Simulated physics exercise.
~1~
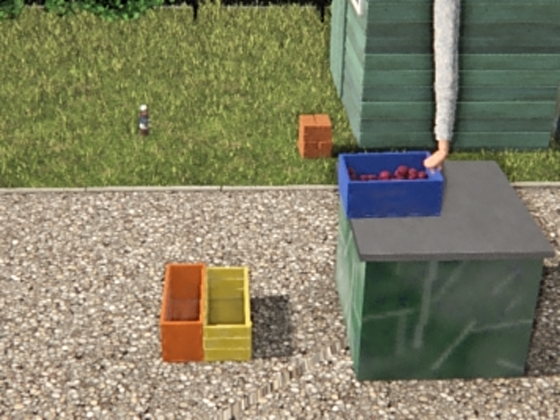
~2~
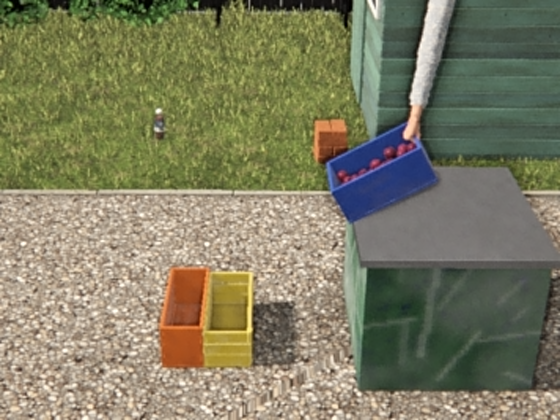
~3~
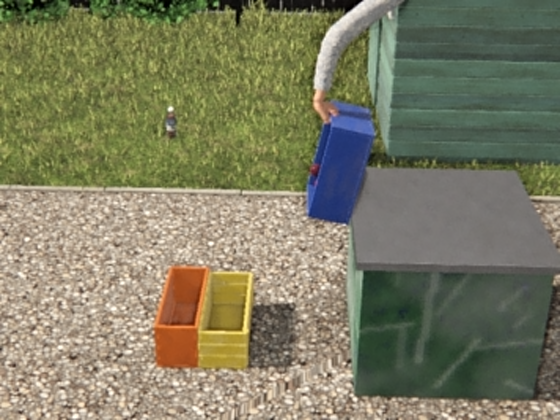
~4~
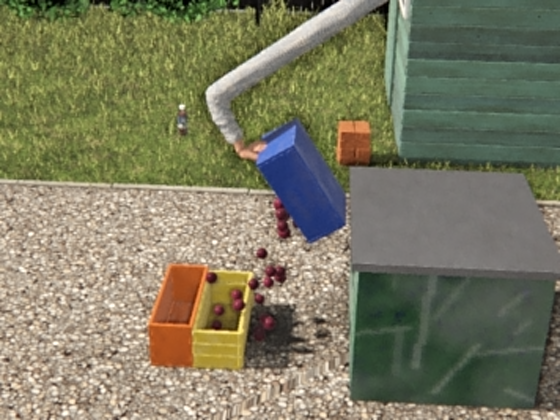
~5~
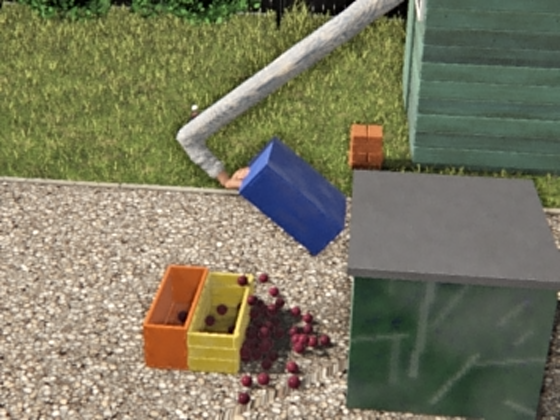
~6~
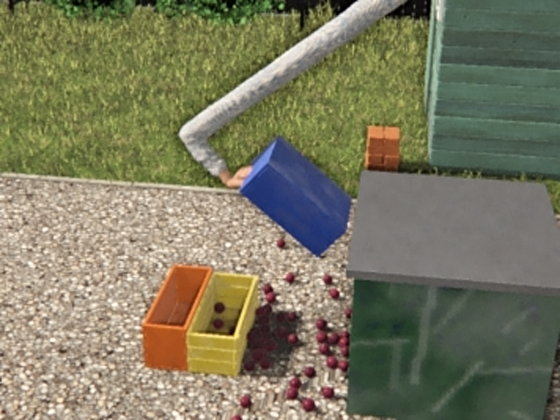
A blue crate of dark red onions was lifted off a grey-topped green bench by a long-sleeved arm, swung left and tipped over, and a few onions dropped into the yellow tote while most scattered across the gravel between it and the bench.
